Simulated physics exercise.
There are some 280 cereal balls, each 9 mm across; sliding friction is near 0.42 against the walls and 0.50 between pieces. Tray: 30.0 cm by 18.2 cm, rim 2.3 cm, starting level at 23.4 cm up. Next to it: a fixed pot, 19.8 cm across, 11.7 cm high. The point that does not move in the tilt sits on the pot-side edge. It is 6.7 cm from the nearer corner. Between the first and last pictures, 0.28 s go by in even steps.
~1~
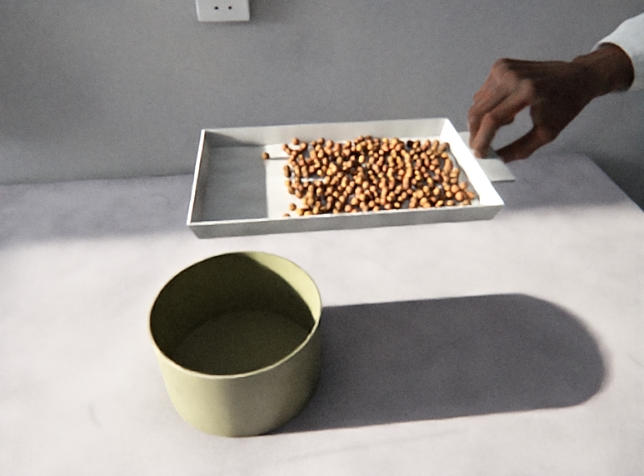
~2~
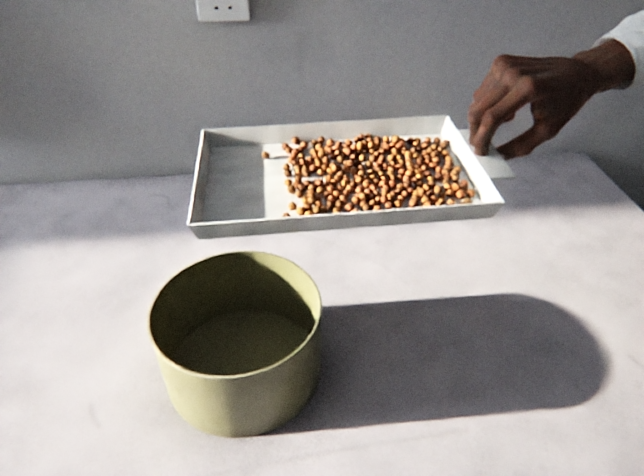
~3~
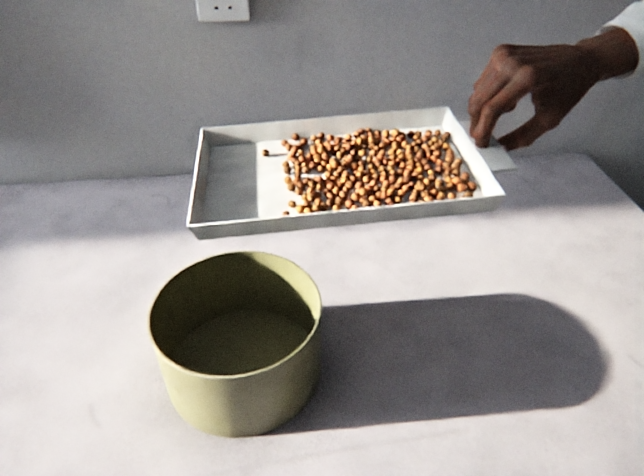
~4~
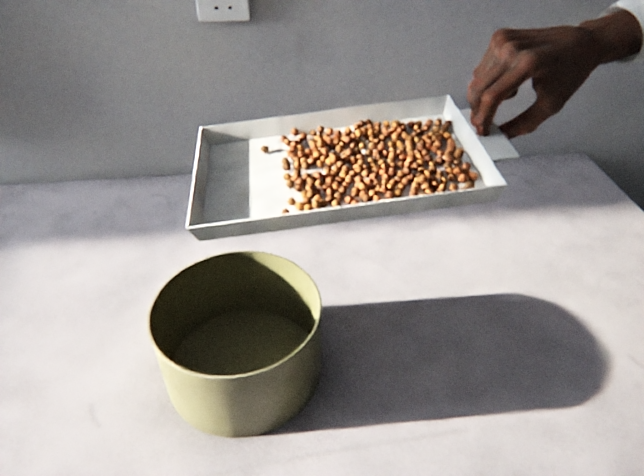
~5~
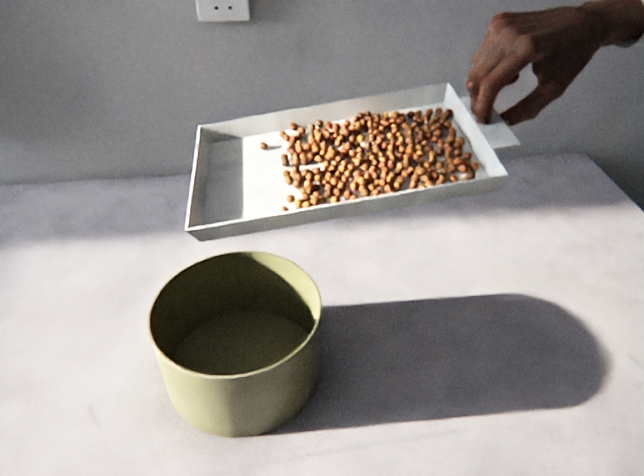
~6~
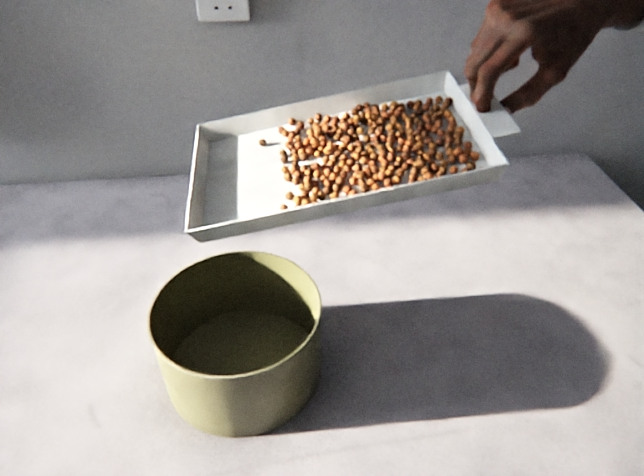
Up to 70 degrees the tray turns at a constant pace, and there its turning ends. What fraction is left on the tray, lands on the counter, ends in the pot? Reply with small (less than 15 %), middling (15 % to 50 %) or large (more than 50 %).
Tray - large, counter - small, pot - small.
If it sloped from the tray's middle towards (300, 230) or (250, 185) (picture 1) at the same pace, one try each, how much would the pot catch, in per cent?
0 and 5 %.
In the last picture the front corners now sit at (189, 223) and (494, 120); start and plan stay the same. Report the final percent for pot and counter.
That works out as pot 10 and counter 35.
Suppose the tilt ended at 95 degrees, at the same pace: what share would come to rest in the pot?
That would be around 85 percent.
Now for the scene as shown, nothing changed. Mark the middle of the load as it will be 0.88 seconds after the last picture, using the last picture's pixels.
The load's centre is near (221, 176) at that time.
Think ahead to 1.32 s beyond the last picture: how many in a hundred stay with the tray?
I'd put it at roughly 100 per cent.
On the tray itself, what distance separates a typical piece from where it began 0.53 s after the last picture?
Displacement on the tray: Roughly 12 cm.
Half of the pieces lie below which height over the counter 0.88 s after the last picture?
The halfway line is at about 28 cm.
Then, 0.53 s after the last picture, tilt 39 degrees; the tray holds 100 %, the pot 0 %.
Then, 0.88 s after the last picture, tilt 58 degrees; the tray holds 100 %, the pot 0 %.
Then, 1.32 s after the last picture, tilt 70 degrees; the tray holds 100 %, the pot 0 %.
In the end, tray 95 %, counter 0 %, pot 5 %.
